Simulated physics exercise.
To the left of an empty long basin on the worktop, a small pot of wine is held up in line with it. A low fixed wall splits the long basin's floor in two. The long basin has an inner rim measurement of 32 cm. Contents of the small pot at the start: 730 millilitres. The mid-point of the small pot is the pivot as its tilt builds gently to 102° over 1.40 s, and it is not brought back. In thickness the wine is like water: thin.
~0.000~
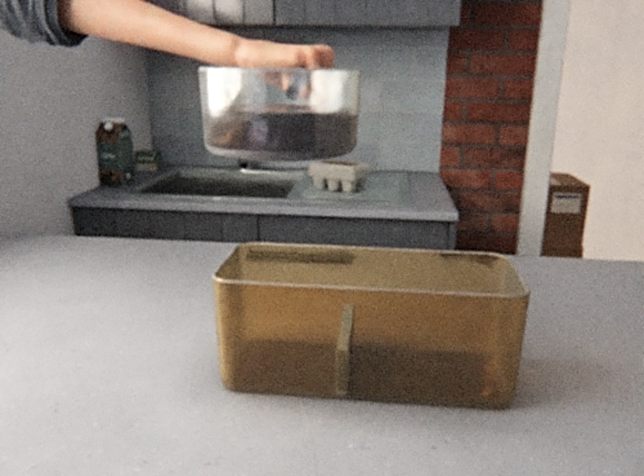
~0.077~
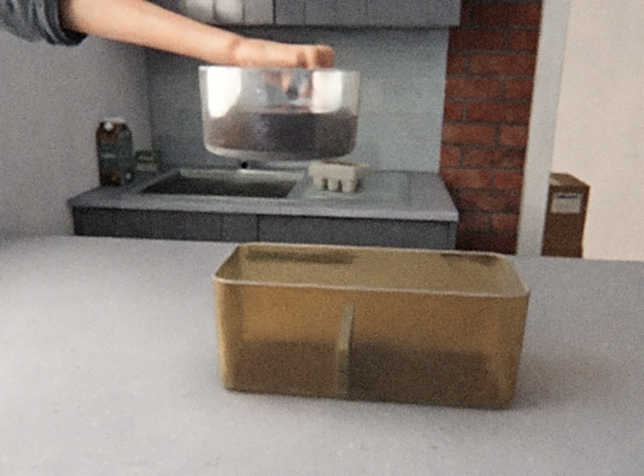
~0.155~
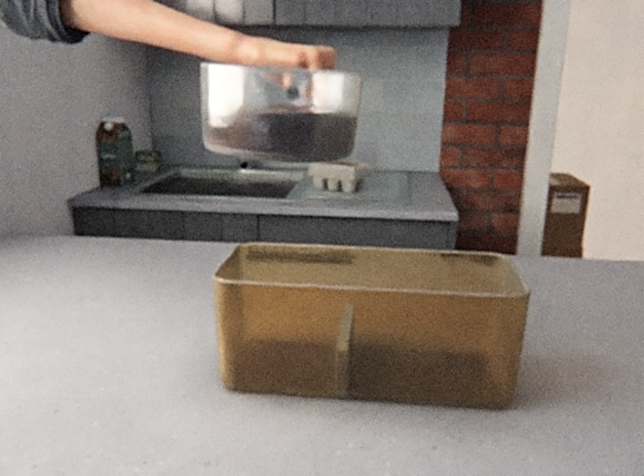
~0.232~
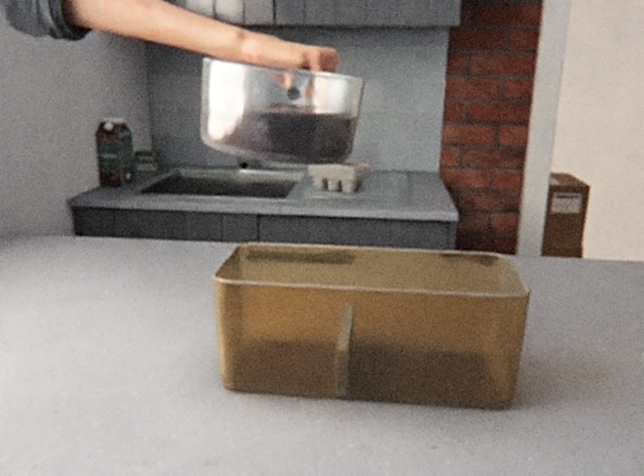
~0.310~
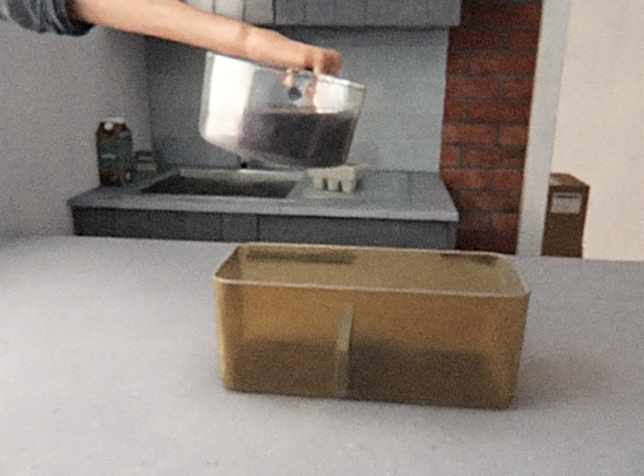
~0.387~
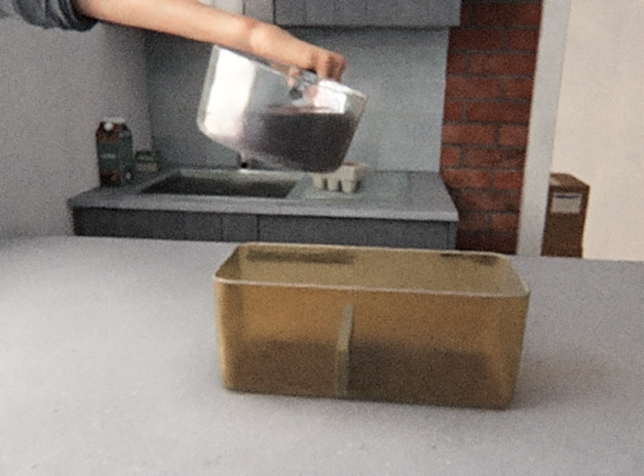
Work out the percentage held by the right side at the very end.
I would put it at 95 per cent.
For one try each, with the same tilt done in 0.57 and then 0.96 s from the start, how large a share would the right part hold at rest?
85 and 95 %.
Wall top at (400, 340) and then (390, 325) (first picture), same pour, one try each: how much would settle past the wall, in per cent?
Around 55 and 60 percent, in that order.
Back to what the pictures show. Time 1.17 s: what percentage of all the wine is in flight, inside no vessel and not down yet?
Airborne share: Near 14 %.
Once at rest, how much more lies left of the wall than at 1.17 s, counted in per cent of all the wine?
I'd put it at some 2 percent.
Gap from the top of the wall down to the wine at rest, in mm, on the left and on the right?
Left: Roughly 50 mm; right: Roughly 20 mm.
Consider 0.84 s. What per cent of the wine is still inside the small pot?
About 66 percent.
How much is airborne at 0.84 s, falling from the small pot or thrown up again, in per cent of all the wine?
About 28 per cent.
After 0.84 s the tilt is 67° and 65 per cent is still to pour, 0 is left of the wall and 7 right of it.
After 1.17 s the tilt is 96° and 16 per cent is still to pour, 2 is left of the wall and 68 right of it.
After 1.52 s the tilt is 102° and 1 per cent is still to pour, 4 is left of the wall and 93 right of it.
After 1.90 s the tilt is 102° and 0 per cent is still to pour, 4 is left of the wall and 95 right of it.
In the end 4 per cent lies left of the wall, 95 right of it and 1 outside.
